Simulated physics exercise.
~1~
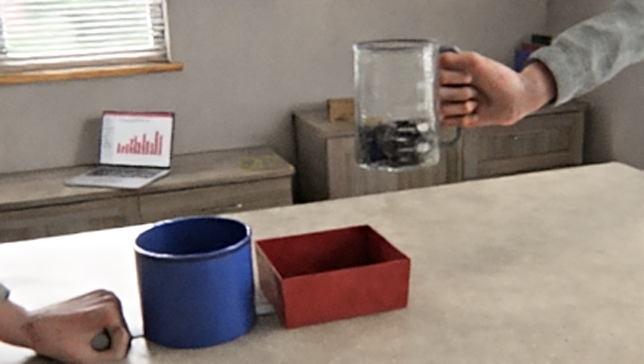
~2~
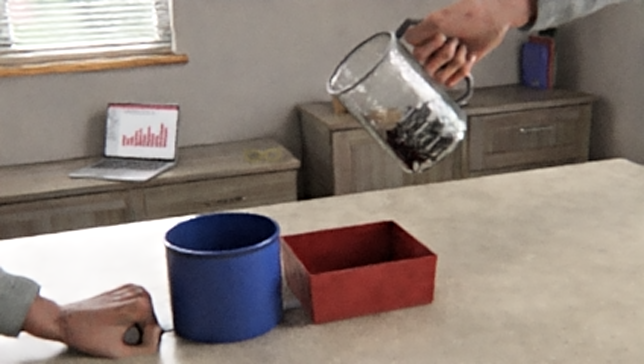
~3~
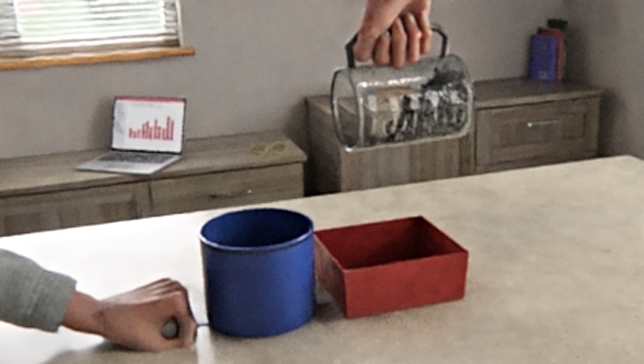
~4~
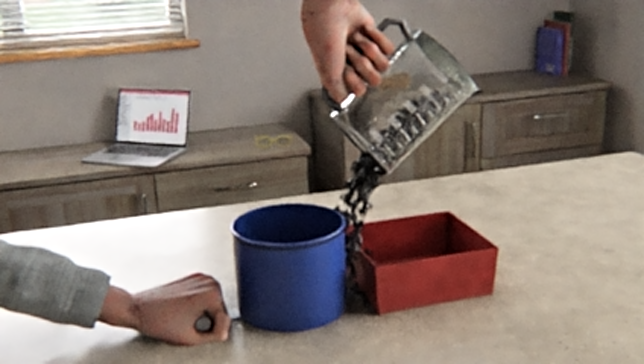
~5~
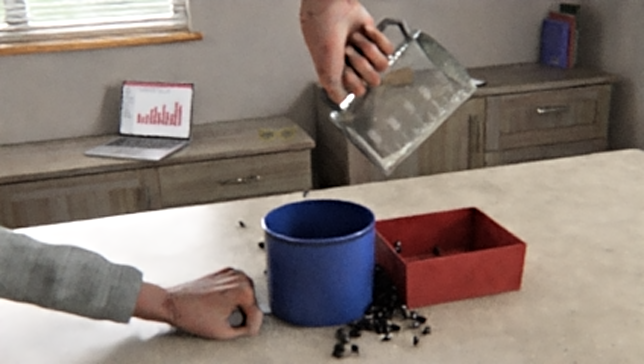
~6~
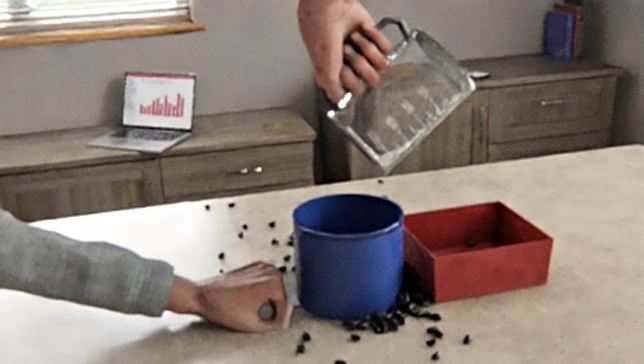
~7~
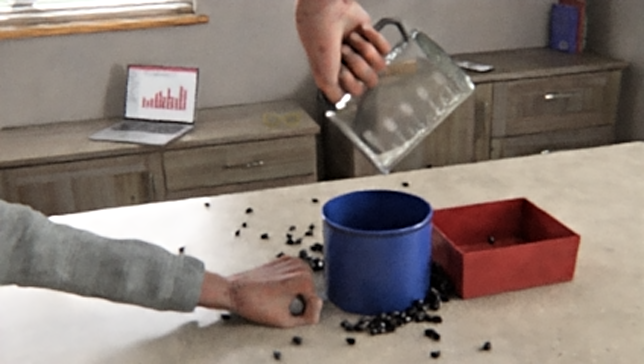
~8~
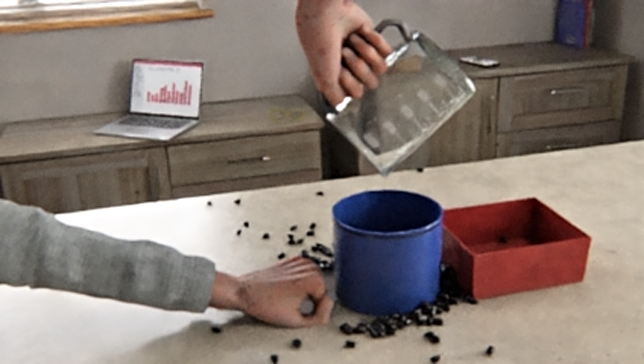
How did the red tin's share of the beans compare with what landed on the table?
The red tin ended up with only a few beans, while far more lay scattered on the table around the blue pot.
